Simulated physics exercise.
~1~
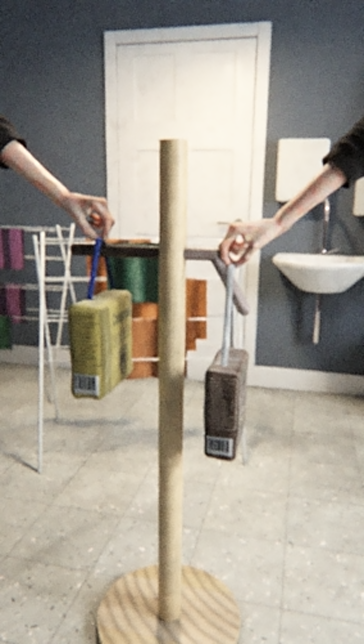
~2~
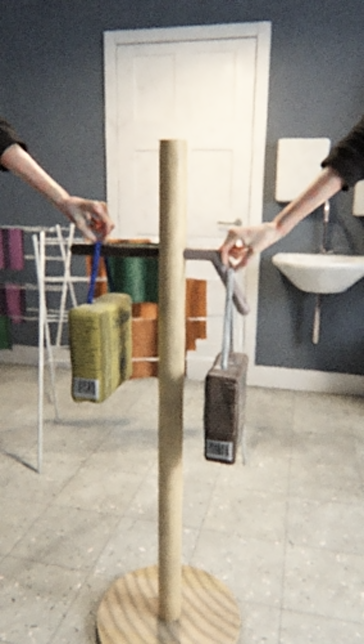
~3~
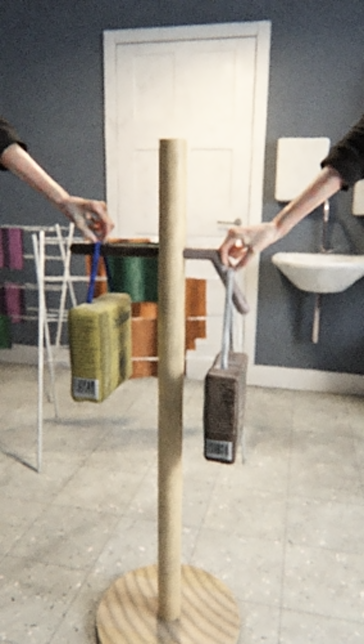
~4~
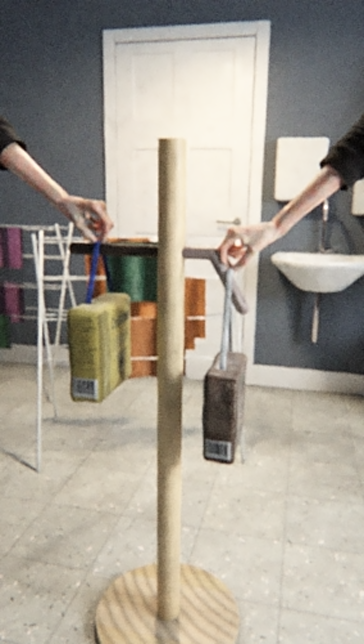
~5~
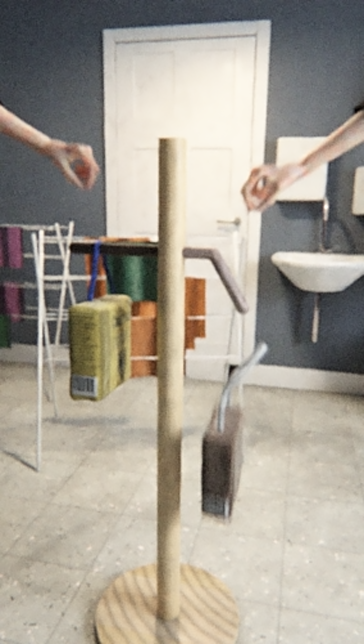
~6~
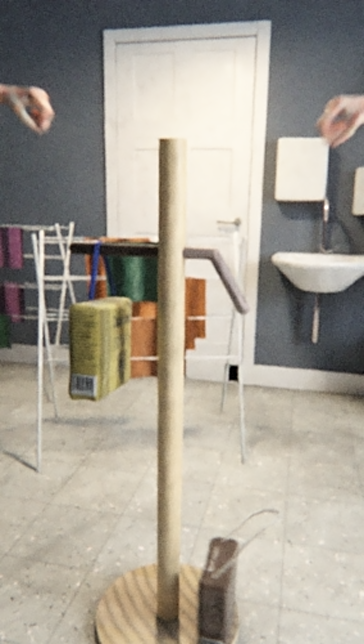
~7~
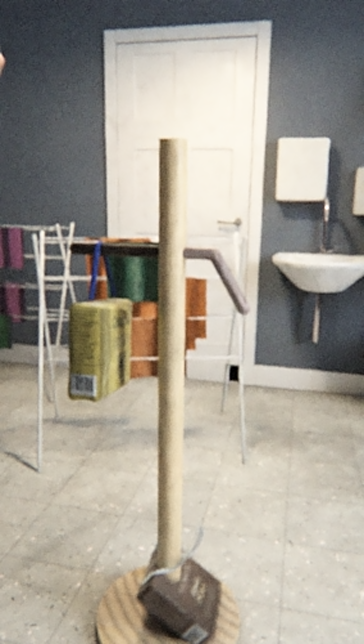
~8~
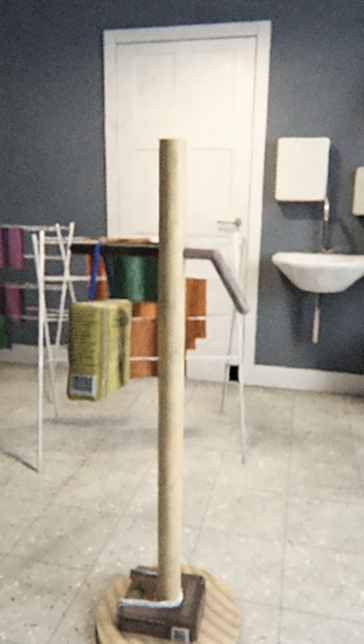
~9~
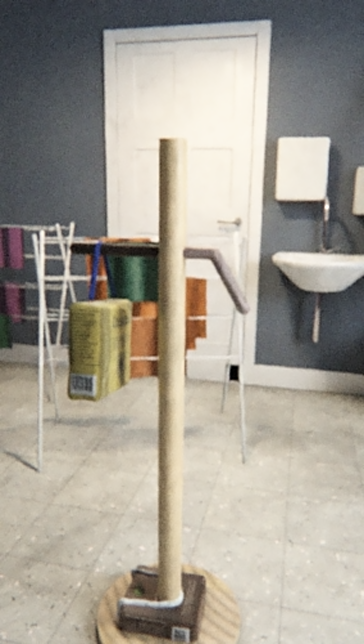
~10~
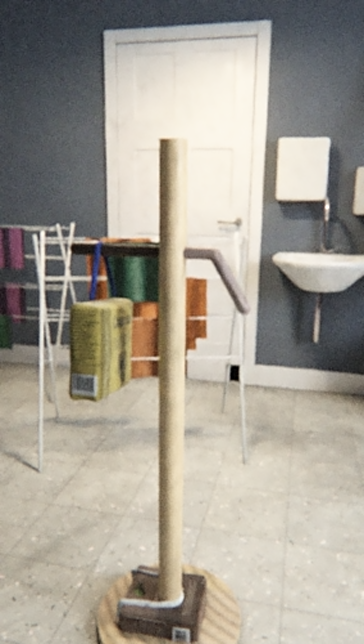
Two hands held a yellow bag and a brown bag by their loops at pegs on a wooden post, then let go and drew away; the yellow one stayed hanging on the left, while the brown one dropped and tipped onto its side at the base.
